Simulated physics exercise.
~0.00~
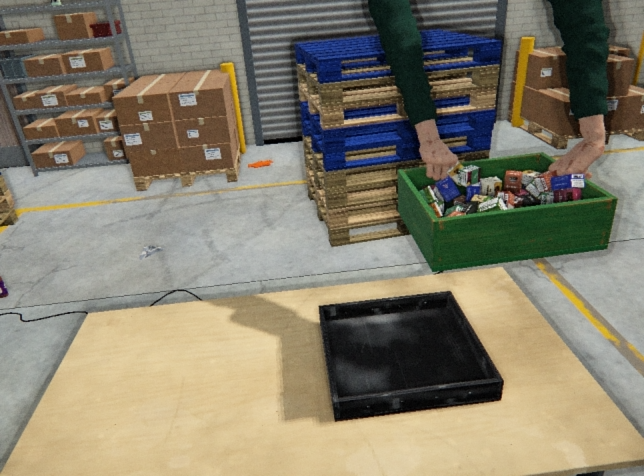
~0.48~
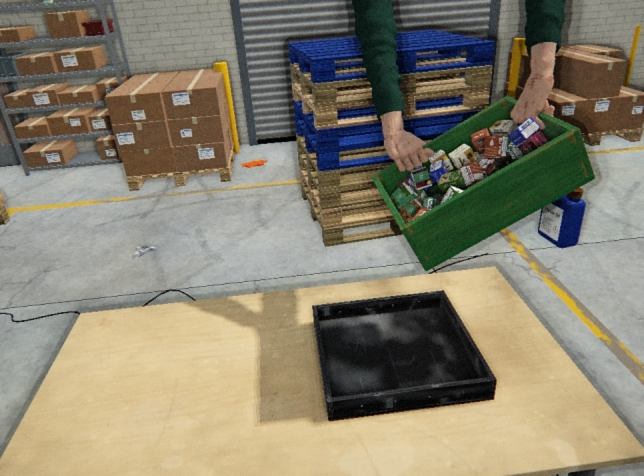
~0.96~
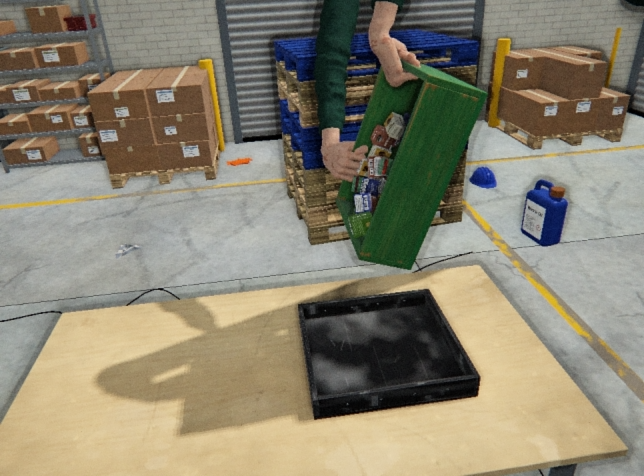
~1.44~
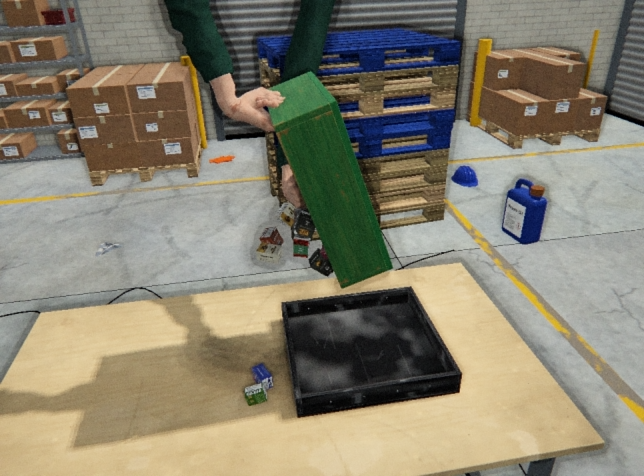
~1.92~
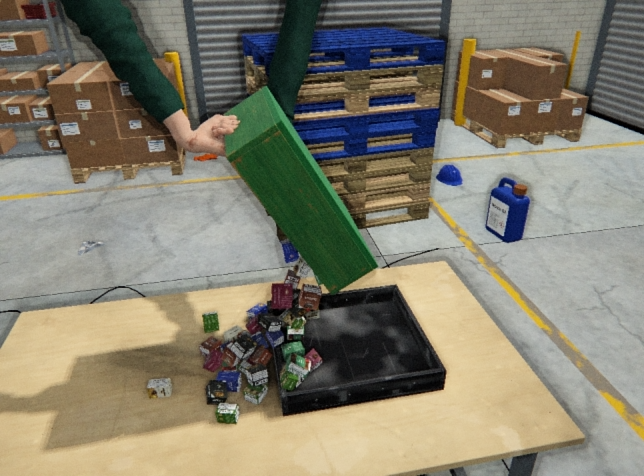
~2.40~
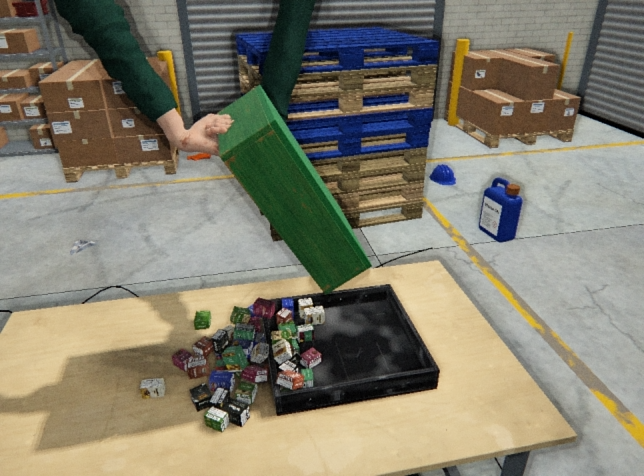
A green tote full of small cartons was lifted and tipped steeply by a pair of hands over a table, and the cartons tumbled out beside a black tub, with some landing inside but most ending up scattered on the wood to its left.
